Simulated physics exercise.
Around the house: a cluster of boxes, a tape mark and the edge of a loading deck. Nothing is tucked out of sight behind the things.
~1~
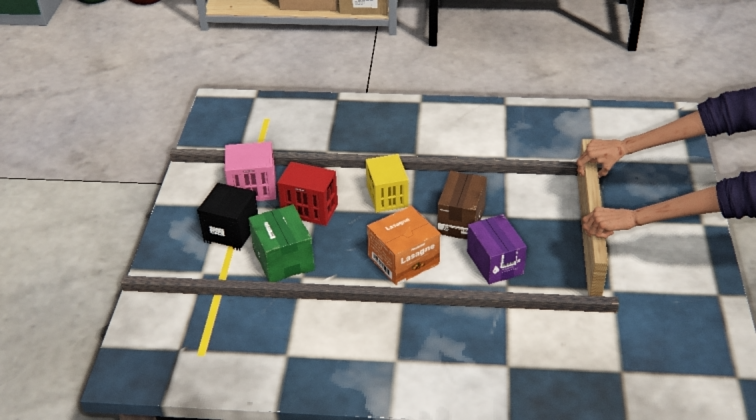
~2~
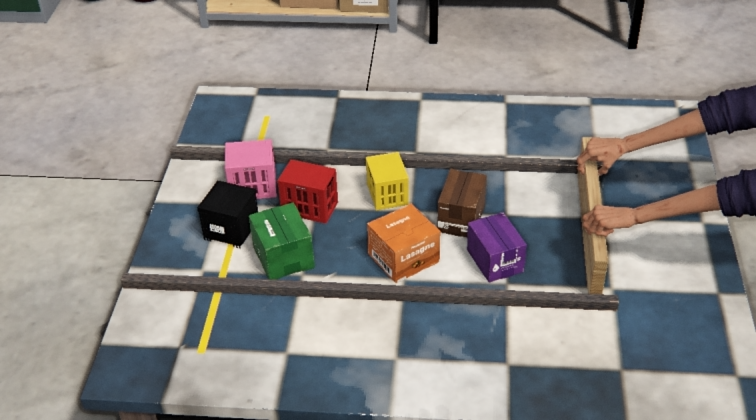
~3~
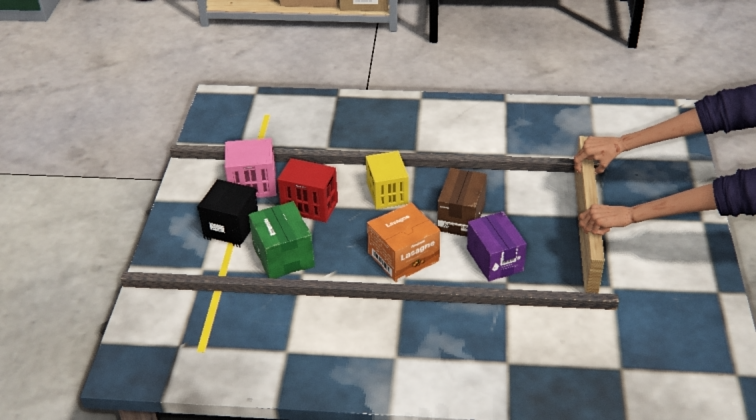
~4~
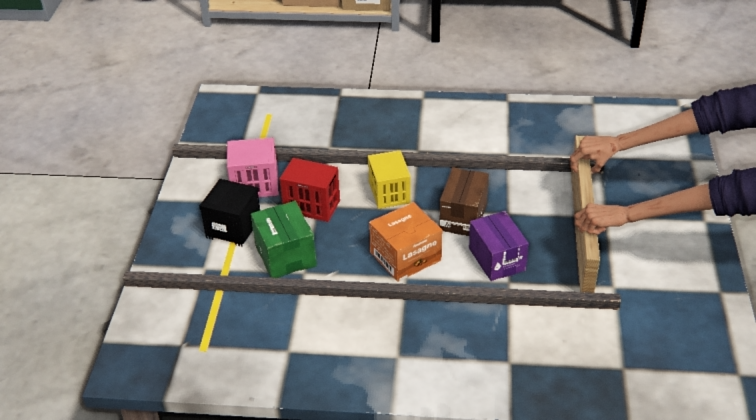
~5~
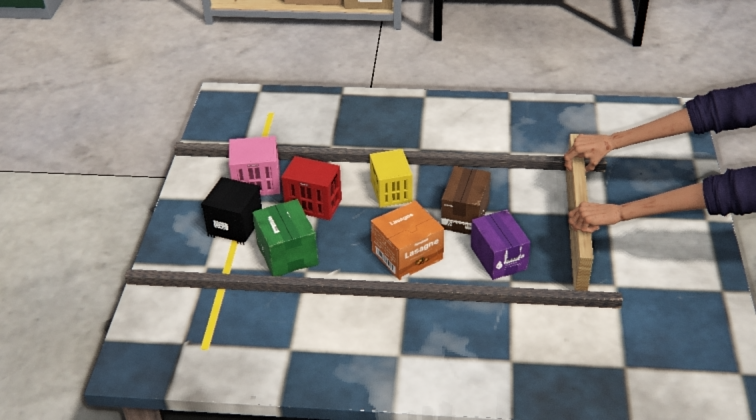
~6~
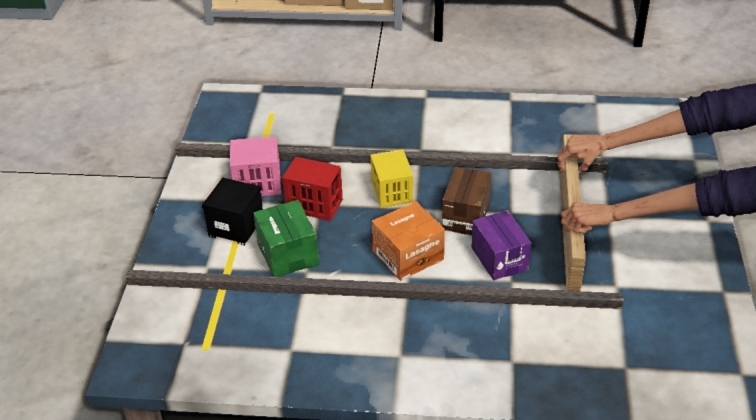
On a checkered tabletop, two hands slide a wooden plank slightly left toward several colorful boxes.
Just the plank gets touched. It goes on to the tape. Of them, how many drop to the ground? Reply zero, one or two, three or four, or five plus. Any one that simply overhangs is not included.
One or two.
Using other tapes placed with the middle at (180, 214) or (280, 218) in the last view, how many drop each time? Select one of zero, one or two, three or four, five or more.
Result, first to last: 5 or more, zero.
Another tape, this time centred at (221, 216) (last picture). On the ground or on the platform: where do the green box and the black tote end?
The green box goes over, the black tote comes down.
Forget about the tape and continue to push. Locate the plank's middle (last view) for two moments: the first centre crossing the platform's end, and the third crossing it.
It sits around (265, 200) and after that around (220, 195).
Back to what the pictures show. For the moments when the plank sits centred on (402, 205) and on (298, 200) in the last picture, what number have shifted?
Respectively 5 and 8.
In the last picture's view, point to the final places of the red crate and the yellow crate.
They finish at roughly (183, 189) and (235, 156) respectively.
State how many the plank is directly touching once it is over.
The figure is 3.
Early on, none off yet; black tote at rest near (234, 212); pink crate at rest near (256, 167); green box at rest near (286, 239).
A while later, none off yet; black tote travelled a little near (214, 206); pink crate travelled a little near (250, 167); green box travelled about its own width near (229, 243).
Finally, the number that fall off is one or two; lost, green box and black tote.
